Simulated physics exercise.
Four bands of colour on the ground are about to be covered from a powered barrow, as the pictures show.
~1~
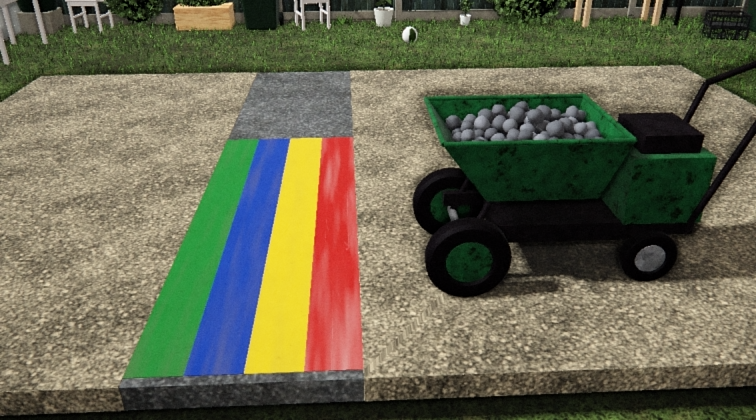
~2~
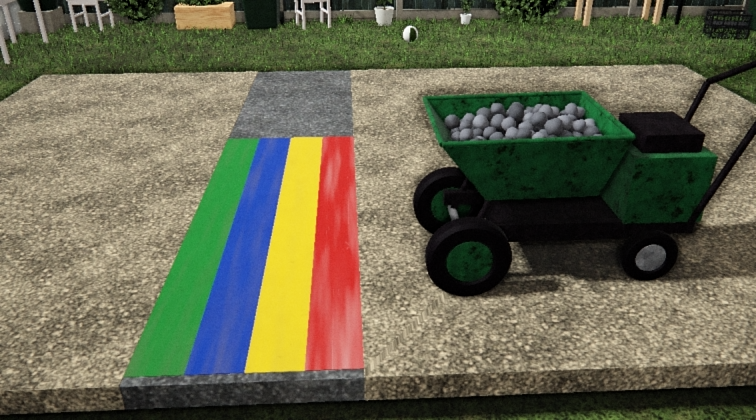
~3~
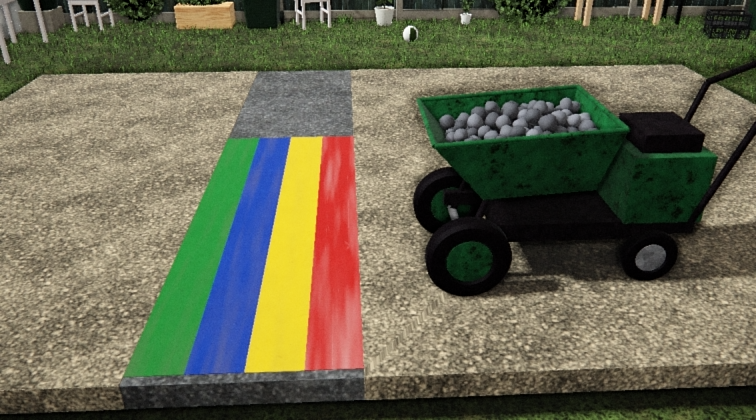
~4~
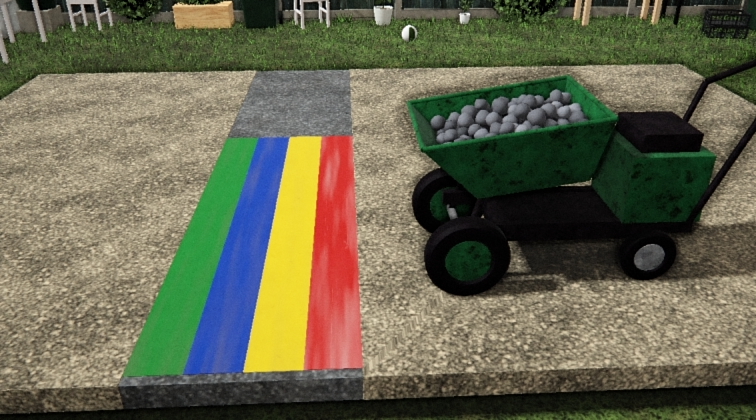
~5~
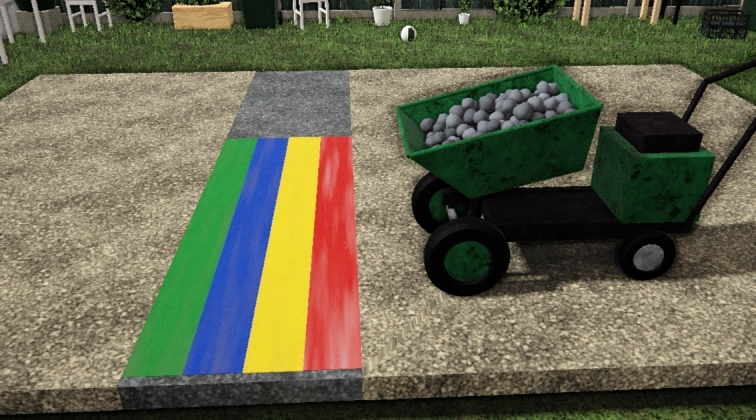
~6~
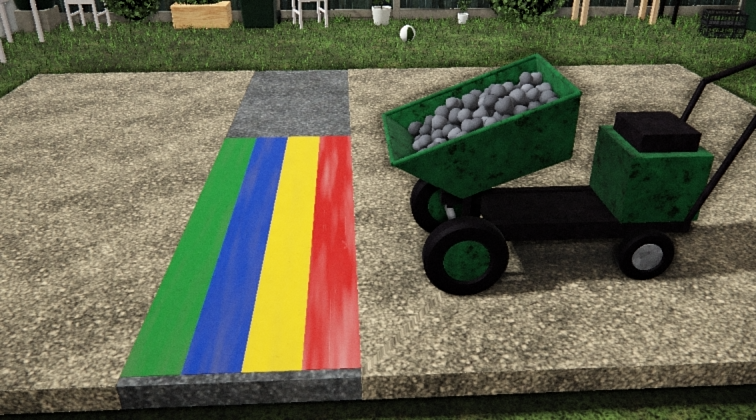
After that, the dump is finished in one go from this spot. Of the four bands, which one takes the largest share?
Yellow.
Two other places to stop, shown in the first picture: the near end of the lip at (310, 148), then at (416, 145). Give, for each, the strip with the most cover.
Try one: The green strip; try two: The yellow strip.
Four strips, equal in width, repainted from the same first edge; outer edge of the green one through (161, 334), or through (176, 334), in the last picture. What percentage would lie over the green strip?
I get 10 % for the first one and 10 % for the second.
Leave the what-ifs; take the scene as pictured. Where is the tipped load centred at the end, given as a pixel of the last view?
Once nothing moves, the middle sits near (279, 260).
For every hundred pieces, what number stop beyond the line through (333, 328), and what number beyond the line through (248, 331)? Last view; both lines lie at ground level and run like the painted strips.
About 90 percent, then about 30 percent.
Shortly afterwards, skip tipped steeply; the whole lot in the skip.
Next, skip tipped right over; near two thirds in the skip; a little over the red strip; near a quarter over the yellow strip; only a few over the blue strip; only a few falling.
Some moments later, skip tipped right over; a little in the skip; near a quarter over the red strip; near a third over the yellow strip; near a quarter over the blue strip; a little over the green strip; only a few off the paint.
In the end, skip tipped right over; a little in the skip; near a quarter over the red strip; near a third over the yellow strip; near a quarter over the blue strip; a little over the green strip; only a few off the paint.
